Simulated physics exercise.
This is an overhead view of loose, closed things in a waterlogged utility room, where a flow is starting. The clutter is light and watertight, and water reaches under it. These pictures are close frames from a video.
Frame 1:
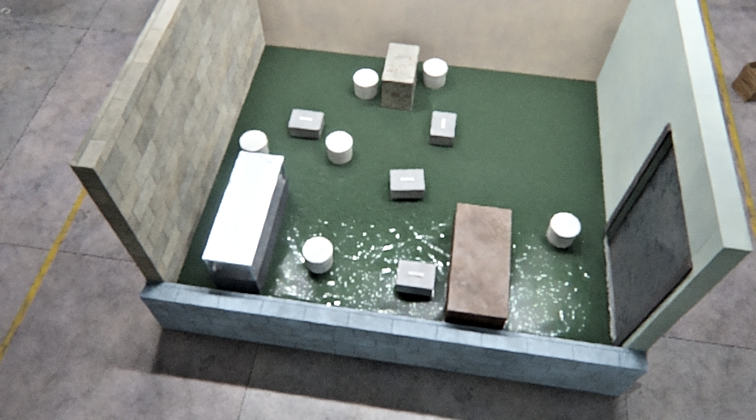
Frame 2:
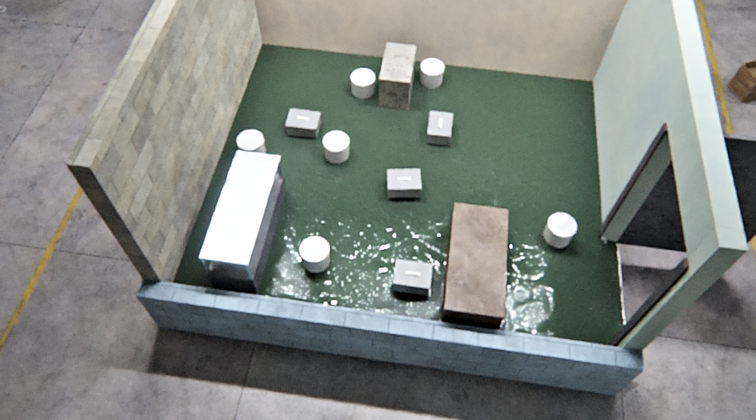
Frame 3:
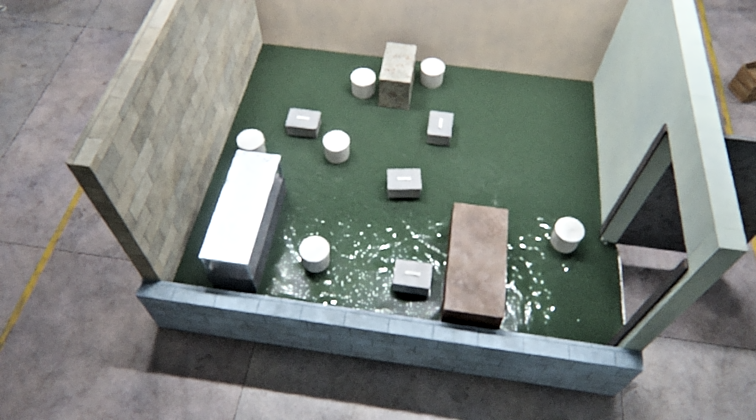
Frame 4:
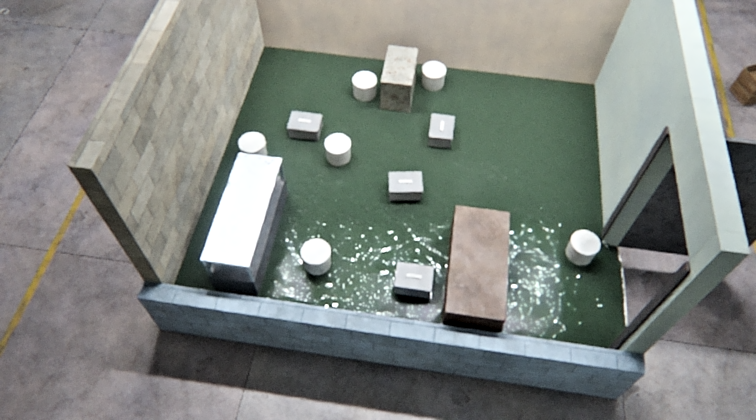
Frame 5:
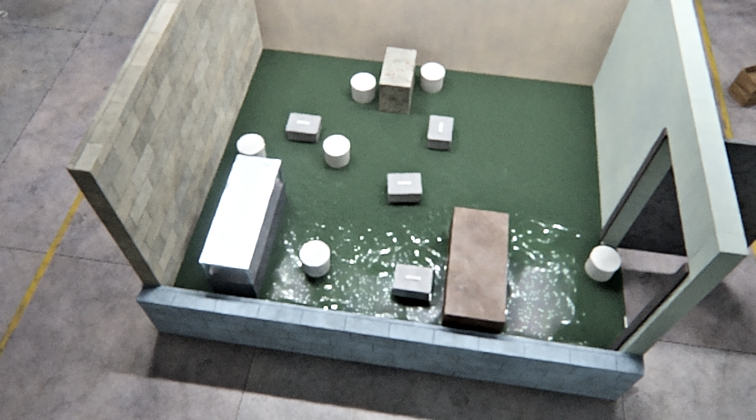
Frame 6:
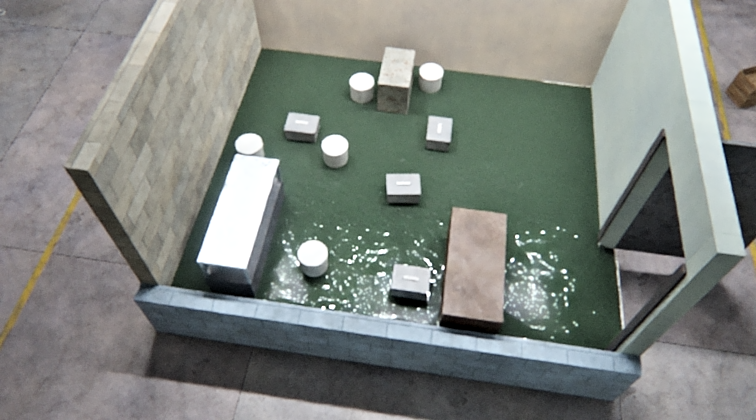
The clip shows a green-floored, waterlogged room with white cylinders and blocks as a dark panel in the right wall opens outward; the rightmost cylinder then drifts right to the opening and passes out of view, while the others stay nearly still.
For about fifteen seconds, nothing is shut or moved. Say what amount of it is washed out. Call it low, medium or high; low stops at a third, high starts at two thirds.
Low.
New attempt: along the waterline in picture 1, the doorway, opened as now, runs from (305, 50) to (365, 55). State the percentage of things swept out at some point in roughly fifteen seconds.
Result: 50 per cent.
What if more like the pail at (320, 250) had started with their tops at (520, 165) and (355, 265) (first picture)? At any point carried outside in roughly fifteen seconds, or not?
As listed: Carried outside, no.
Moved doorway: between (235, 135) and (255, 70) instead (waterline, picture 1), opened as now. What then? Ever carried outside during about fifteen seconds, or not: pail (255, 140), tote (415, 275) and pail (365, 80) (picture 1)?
In turn: Washed out, still in, kept in.
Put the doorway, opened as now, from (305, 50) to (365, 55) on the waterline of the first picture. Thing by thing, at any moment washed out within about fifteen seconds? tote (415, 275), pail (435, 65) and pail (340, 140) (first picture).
One by one: Held indoors; held indoors; exits.
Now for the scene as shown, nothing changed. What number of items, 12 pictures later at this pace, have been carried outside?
That makes 1.
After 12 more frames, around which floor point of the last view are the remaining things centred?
Average floor point: Approx. (399, 180).
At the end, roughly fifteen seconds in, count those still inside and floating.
Tally: 7.
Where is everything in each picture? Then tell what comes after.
A tote at (407, 180), afloat; a tote at (443, 124) floats; 0 of 10 have shifted, in the first frame.
A tote at (404, 179) floats; a tote at (440, 124), afloat; 0 of 10 have shifted, in the second frame.
A tote at (404, 179), afloat; a tote at (441, 124), afloat; 1 of 10 have shifted, in the third frame.
A tote at (406, 182), afloat; a tote at (442, 126), afloat; 1 of 10 have shifted, in the fourth frame.
A tote at (405, 183), afloat; a tote at (441, 128), afloat; 1 of 10 have shifted, in the fifth frame.
A tote at (403, 184) floats; a tote at (440, 129), afloat; 1 of 10 have shifted, in the sixth frame.
A moment on, 1 of 10 are out; 9 afloat.
Next, 1 of 10 are out; 9 afloat.
Later, 2 of 10 are out; 8 afloat.
In the end, 3 of 10 are out; 7 afloat.
